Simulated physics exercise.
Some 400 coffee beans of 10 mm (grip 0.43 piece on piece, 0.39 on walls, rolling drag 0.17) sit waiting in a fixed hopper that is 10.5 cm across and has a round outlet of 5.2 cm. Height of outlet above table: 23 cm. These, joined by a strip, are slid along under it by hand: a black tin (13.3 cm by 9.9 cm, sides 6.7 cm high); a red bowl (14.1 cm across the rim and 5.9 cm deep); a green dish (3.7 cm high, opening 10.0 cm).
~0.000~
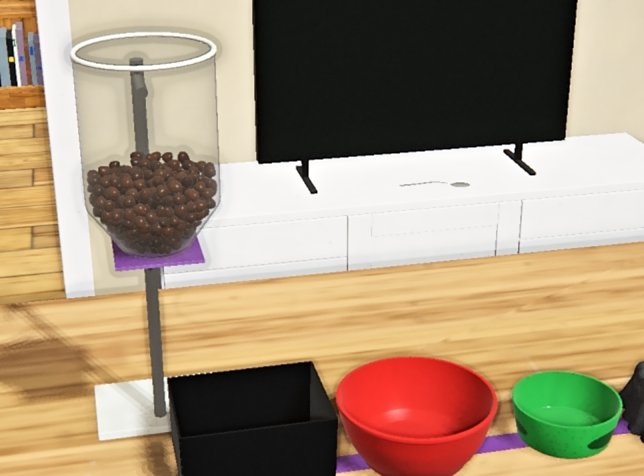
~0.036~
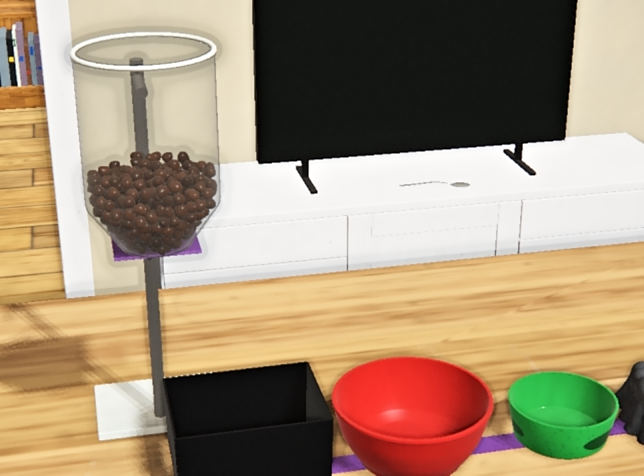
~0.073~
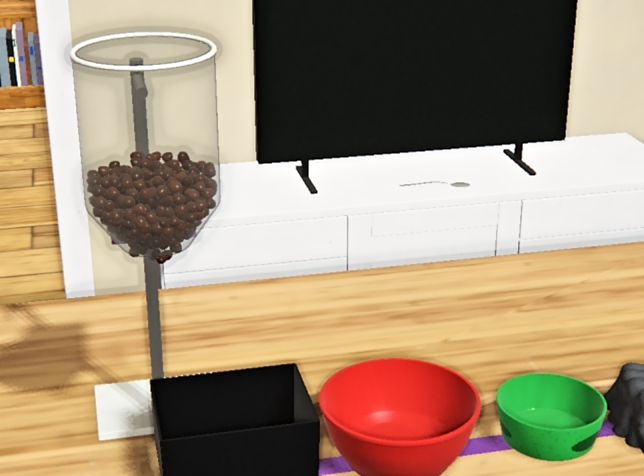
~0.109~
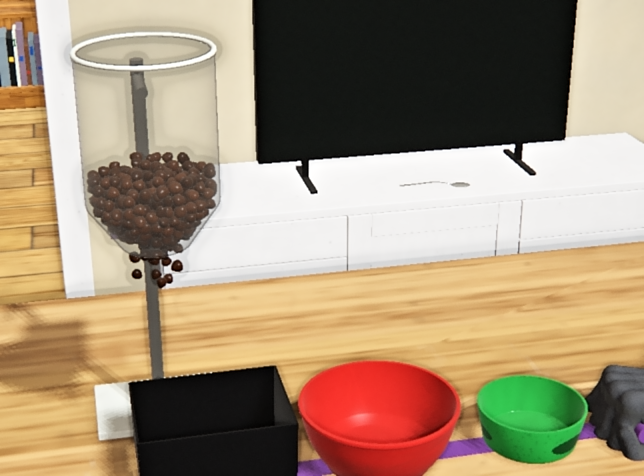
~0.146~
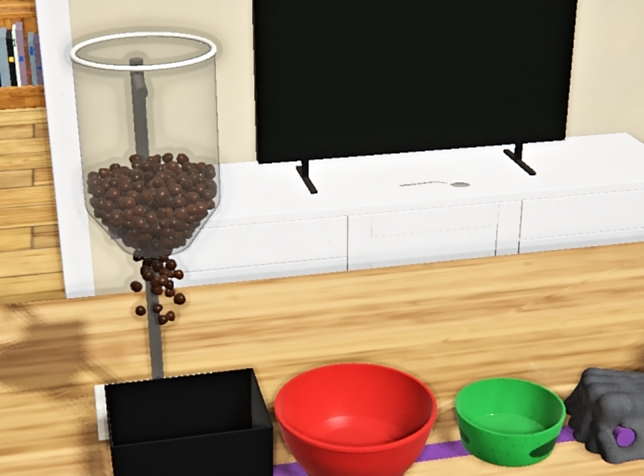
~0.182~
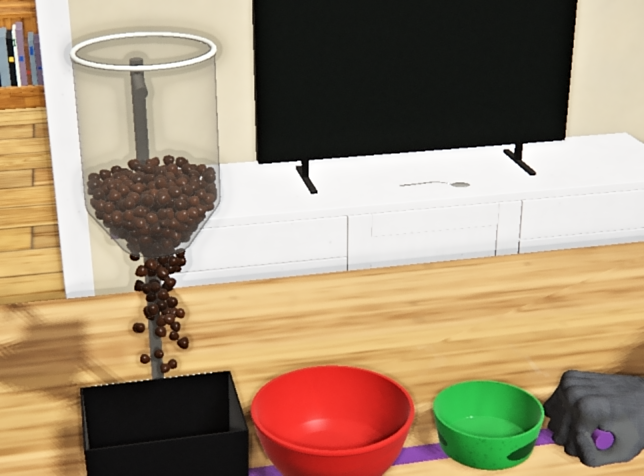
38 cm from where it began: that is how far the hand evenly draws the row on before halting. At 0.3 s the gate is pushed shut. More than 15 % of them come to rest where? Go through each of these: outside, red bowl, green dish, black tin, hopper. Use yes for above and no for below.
Outside everything: No; red bowl: Yes; green dish: No; black tin: No; hopper: Yes.
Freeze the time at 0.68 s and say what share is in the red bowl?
Share arrived at that time: About 25 per cent.
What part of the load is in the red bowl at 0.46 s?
It comes to near 25 in a hundred.
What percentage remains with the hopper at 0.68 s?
About 65 percent.
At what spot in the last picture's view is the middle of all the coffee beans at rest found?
Their centre ends up around (134, 227) in the last view.
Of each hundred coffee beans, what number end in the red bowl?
I'd reckon close to 25 per cent.
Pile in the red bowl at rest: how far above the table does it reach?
2.5 cm, give or take.
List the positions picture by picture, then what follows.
The first picture shows dishes slid 0.0 cm; 0 pieces falling; top of the load at (150, 159); black tin at (250, 398); red bowl at (416, 395); green dish at (567, 398).
The second picture shows dishes slid 0.4 cm; 0 pieces falling; top of the load at (150, 159).
The third picture shows dishes slid 1.6 cm; 0 pieces falling; top of the load at (150, 159).
The fourth picture shows dishes slid 3.5 cm; 13 pieces falling; top of the load at (150, 160).
The fifth picture shows dishes slid 5.7 cm; 26 pieces falling; top of the load at (151, 162).
The sixth picture shows dishes slid 7.8 cm; 46 pieces falling; top of the load at (135, 165); black tin at (162, 408); red bowl at (333, 406); green dish at (488, 408). They move about 59 cm a second.
After 0.46 s, red bowl 25 %, black tin 10 %, hopper 65 %; middle of all pieces on or above the table near (143, 309).
After 0.68 s, red bowl 25 %, black tin 10 %, hopper 65 %; middle of all pieces on or above the table near (91, 319).
Then, at 0.89 s, red bowl 25 %, black tin 10 %, hopper 65 %; middle of all pieces on or above the table near (76, 322).
After 1.09 s, red bowl 25 %, black tin 10 %, hopper 65 %; middle of all pieces on or above the table near (76, 322).
By 1.3 s all is still; outside 5 %, red bowl 25 %, green dish 0 %, black tin 10 %, hopper 65 %.
